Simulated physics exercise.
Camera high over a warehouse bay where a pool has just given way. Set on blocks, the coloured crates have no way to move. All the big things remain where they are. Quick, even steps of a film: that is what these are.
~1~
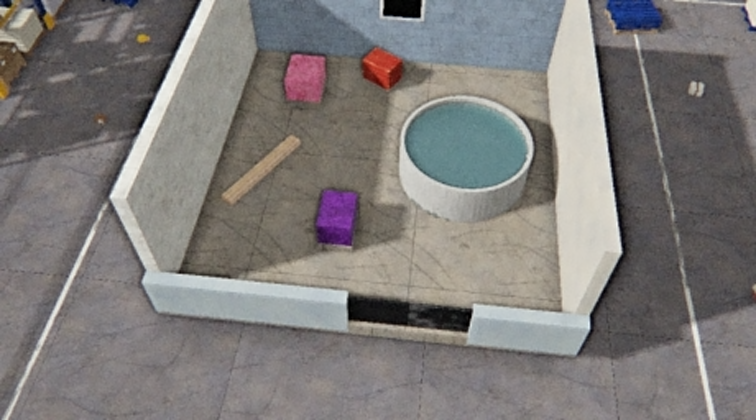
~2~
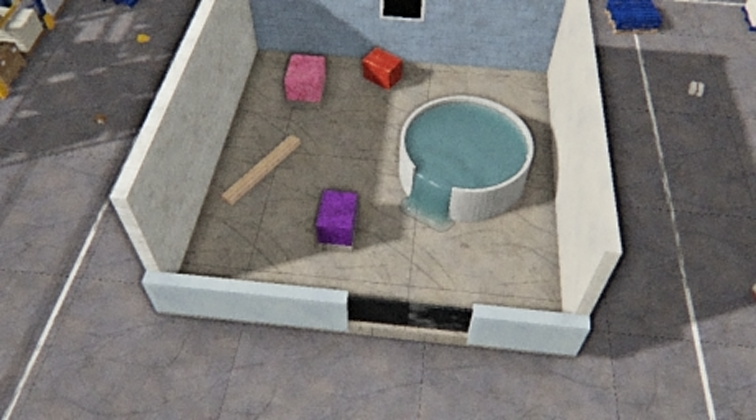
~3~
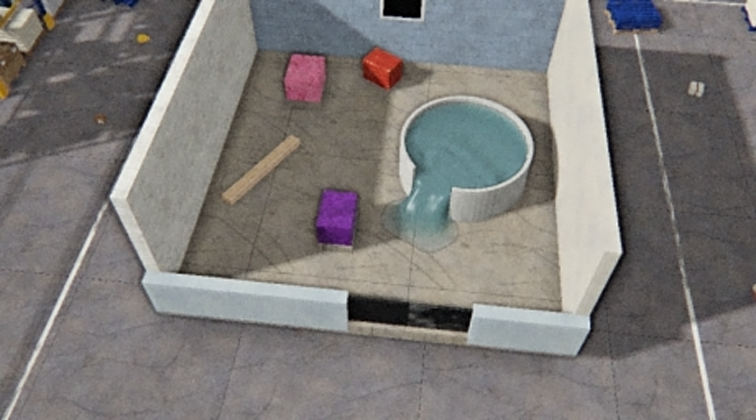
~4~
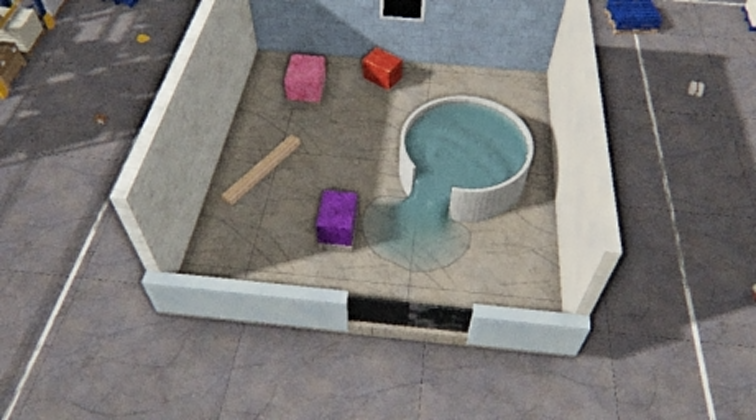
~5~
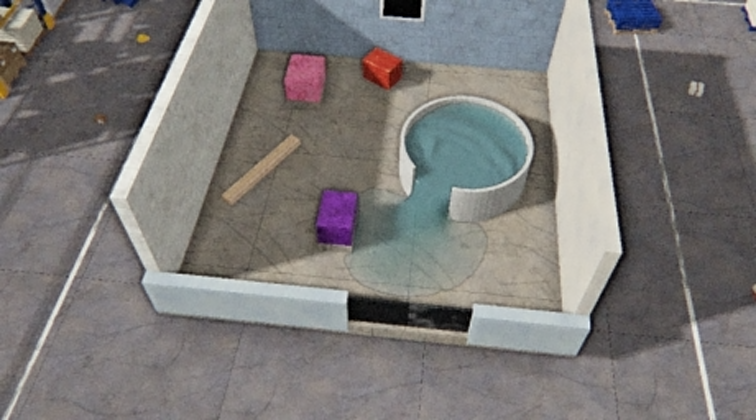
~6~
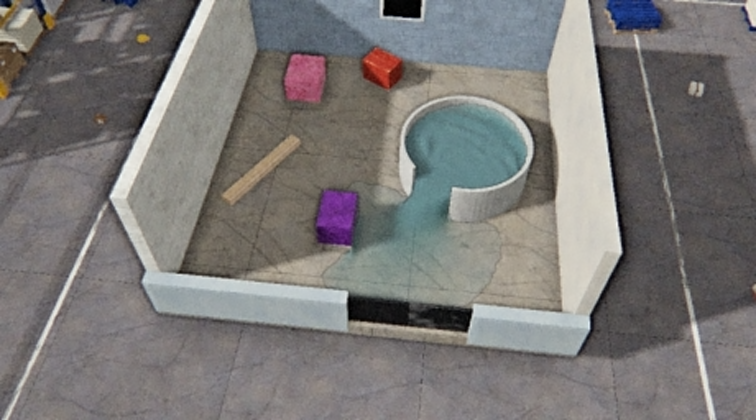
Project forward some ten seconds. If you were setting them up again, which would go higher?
I'd say the pink crate can stay, the purple crate goes higher, the red crate goes higher.
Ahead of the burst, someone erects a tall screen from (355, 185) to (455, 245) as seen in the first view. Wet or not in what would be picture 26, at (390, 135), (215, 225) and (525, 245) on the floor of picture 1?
Taking the three spots in order: Soaked, spared, soaked.
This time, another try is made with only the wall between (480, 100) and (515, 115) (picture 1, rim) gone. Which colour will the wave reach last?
The crate marked purple.
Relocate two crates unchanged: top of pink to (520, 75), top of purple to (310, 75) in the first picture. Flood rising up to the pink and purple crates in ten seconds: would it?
As I read it, the pink crate stays clear and the purple crate stays clear.
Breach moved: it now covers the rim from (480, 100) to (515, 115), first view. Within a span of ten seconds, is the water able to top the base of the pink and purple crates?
Observed: Pink stays clear; purple stays clear.
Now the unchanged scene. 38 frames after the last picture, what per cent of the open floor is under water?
I'd say 80 per cent.
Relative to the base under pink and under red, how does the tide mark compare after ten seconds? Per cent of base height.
Near 60 and 260 in a hundred.
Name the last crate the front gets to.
I'd say the red one is last.
A moment on, water covers 20 % of the floor; the pink crate not reached, the purple crate water round its plinth, the red crate not reached.
Next, water covers 35 % of the floor; the pink crate not reached, the purple crate water round its plinth, the red crate not reached.
Then, water covers 50 % of the floor; the pink crate not reached, the purple crate water round its plinth, the red crate not reached.
Later, water covers 80 % of the floor; the pink crate water round its plinth, the purple crate water round its plinth, the red crate water round its plinth.
In the end, water covers 100 % of the floor; the pink crate stayed above the water, the purple crate was topped, the red crate was topped.
